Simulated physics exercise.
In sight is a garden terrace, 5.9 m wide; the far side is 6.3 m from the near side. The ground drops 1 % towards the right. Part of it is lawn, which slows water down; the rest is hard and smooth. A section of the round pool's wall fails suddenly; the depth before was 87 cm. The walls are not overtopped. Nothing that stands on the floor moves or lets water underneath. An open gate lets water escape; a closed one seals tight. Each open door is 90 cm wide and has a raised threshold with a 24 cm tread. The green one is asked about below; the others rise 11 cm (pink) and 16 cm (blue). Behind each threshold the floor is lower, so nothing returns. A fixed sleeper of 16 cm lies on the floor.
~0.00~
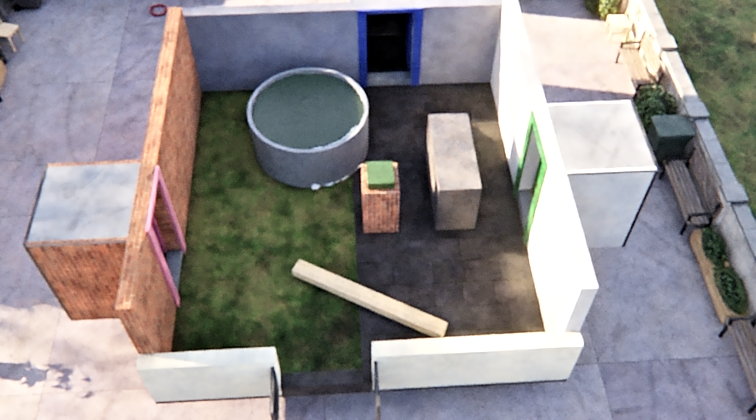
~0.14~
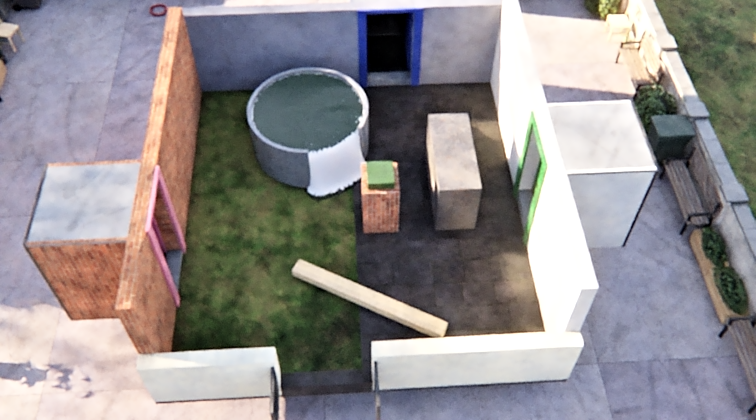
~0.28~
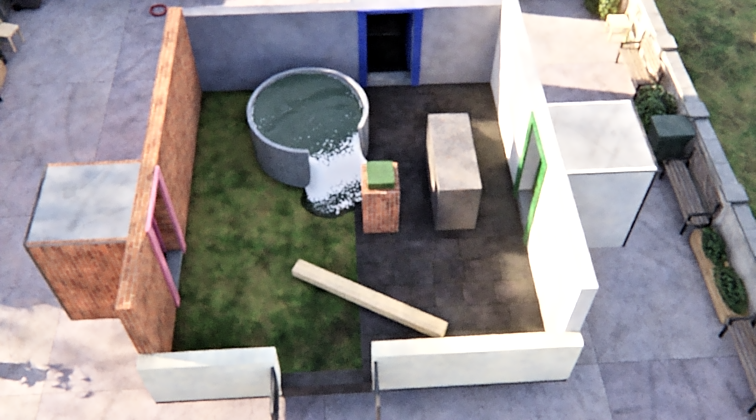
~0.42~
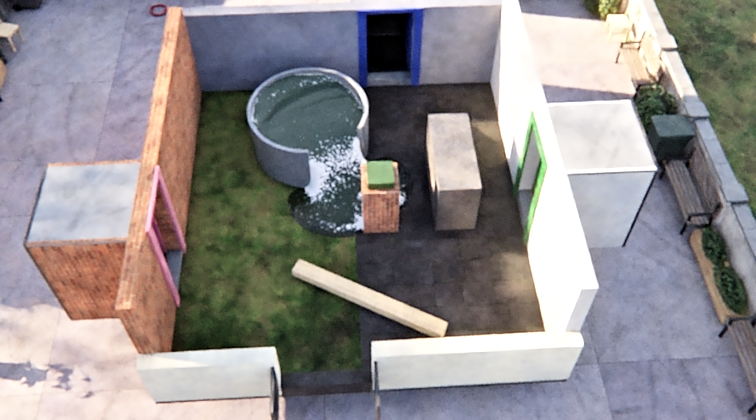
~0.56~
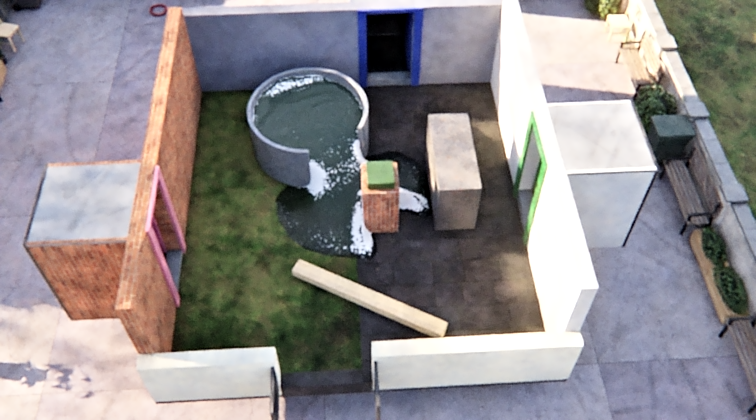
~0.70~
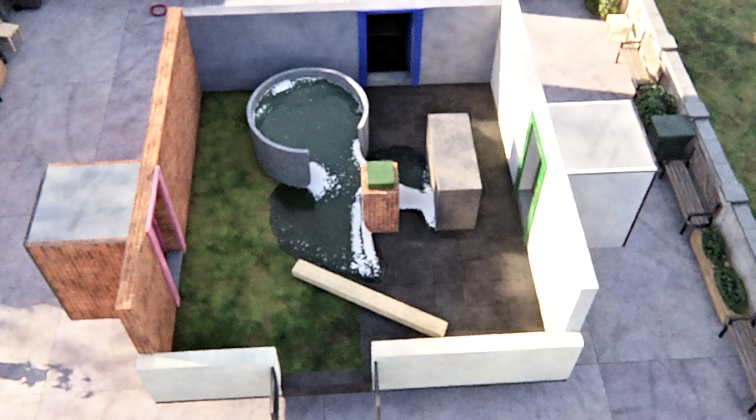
The footage shows a walled terrace, part grass and part dark paving, where a section of a round pool's wall gives way and foaming water pours out, spreading across the ground, around a small brick block and towards a wooden beam.
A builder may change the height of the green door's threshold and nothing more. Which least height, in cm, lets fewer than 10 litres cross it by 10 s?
About 5 cm.
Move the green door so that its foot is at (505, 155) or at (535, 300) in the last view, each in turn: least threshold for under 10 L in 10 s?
Roughly 11.5 and 18 cm.
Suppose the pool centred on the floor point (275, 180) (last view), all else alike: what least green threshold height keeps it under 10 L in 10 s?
Then roughly 13.0 cm.
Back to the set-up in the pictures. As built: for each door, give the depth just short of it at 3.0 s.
In cm: Pink 6, green 0, blue 16.
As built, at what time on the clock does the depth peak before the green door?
Around 7.0 s.
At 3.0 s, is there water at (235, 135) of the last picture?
It is still dry.
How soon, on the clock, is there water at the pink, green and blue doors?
Arrival: Pink 2.8 s, green 3.4 s, blue 1.8 s.
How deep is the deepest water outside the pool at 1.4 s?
Up to some 53 cm.
After 1.4 s water covers 35 % of the floor, deepest (53 cm) near (429, 192); it has not reached the green door.
After 3.0 s water covers 70 % of the floor, deepest (32 cm) near (542, 348); it has not reached the green door.
After 10.0 s water covers 95 % of the floor, deepest (14 cm) near (355, 111); 5 cm at the green door, 0 litres in over its 25 cm threshold.
At the green door as built, the water arrived by 3.3 s and peaked near 7 cm at 7.2 s.
Run again over the same 10 s with other heights there, 13 litres in over 4.5 cm, 7 litres over 5.5 cm. The limit of 10 litres is kept from about 5 cm up.
